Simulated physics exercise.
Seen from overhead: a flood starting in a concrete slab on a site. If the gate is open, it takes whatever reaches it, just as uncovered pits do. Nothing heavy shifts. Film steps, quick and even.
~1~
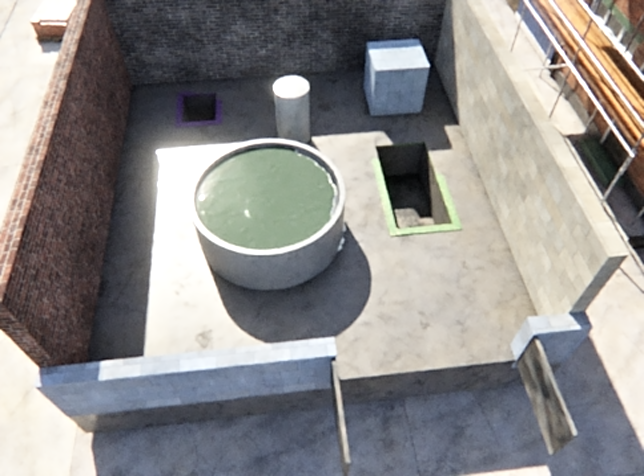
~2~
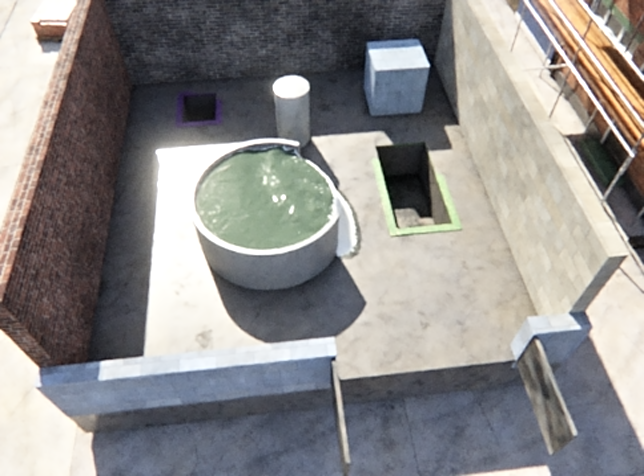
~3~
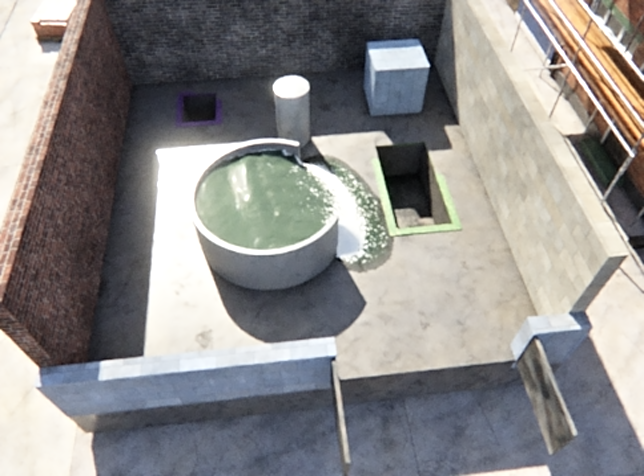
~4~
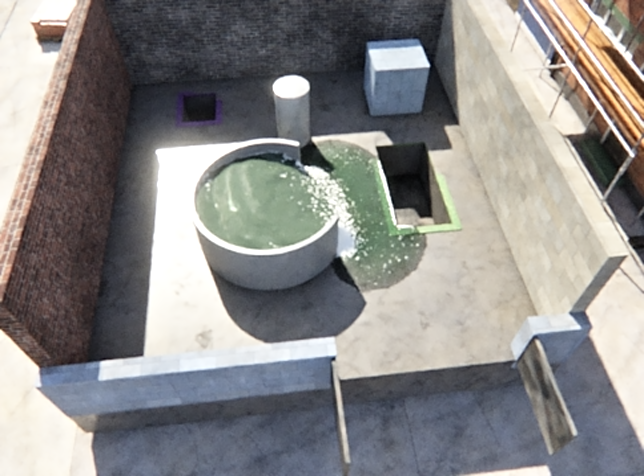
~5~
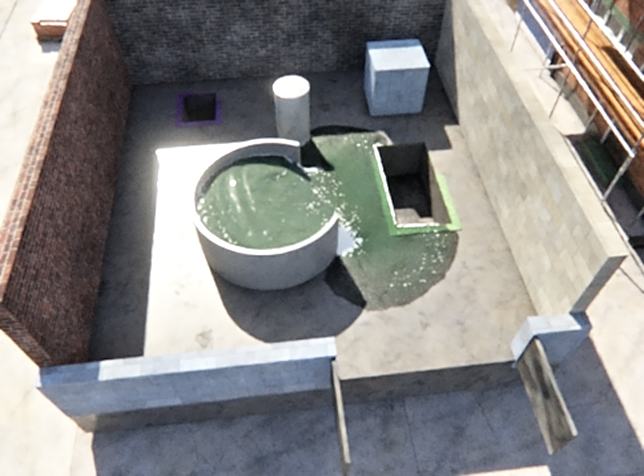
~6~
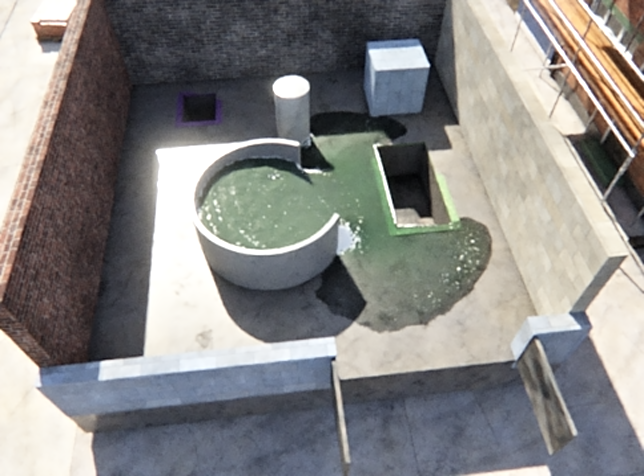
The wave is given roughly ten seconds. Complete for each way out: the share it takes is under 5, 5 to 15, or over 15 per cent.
Completed: For the gate it is 5 to 15 per cent; for the purple pit it is under 5 per cent; for the green pit it is over 15 per cent.
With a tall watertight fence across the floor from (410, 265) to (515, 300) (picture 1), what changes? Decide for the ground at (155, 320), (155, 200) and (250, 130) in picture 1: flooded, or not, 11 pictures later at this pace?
Point by point: First spared, next spared, last spared.
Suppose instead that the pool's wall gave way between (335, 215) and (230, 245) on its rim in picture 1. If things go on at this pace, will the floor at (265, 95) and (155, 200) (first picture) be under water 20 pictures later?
The first would be still unwetted and the second drenched.
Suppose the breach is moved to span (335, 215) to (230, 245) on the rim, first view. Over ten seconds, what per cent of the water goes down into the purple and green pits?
In percent: Purple 10, green 4.
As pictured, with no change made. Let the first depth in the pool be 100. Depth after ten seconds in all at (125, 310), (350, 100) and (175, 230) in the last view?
Readings in sequence: 2, 2, 0 percent.
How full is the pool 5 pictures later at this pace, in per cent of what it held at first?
It comes to some 52 percent.
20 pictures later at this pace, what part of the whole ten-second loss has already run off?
That comes to 65 per cent, as I work it out.
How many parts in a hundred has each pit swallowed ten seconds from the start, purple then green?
Estimates: 2 % and 70 %.
A moment on, water covers 30 % of the floor; the gate 0 %, the purple pit 0 %, the green pit 22 %.
Next, water covers 30 % of the floor; the gate 1 %, the purple pit 0 %, the green pit 37 %.
Then, water covers 45 % of the floor; the gate 3 %, the purple pit 0 %, the green pit 50 %.
Later, water covers 45 % of the floor; the gate 6 %, the purple pit 1 %, the green pit 62 %.
In the end, water covers 50 % of the floor; the gate 8 %, the purple pit 1 %, the green pit 69 %.
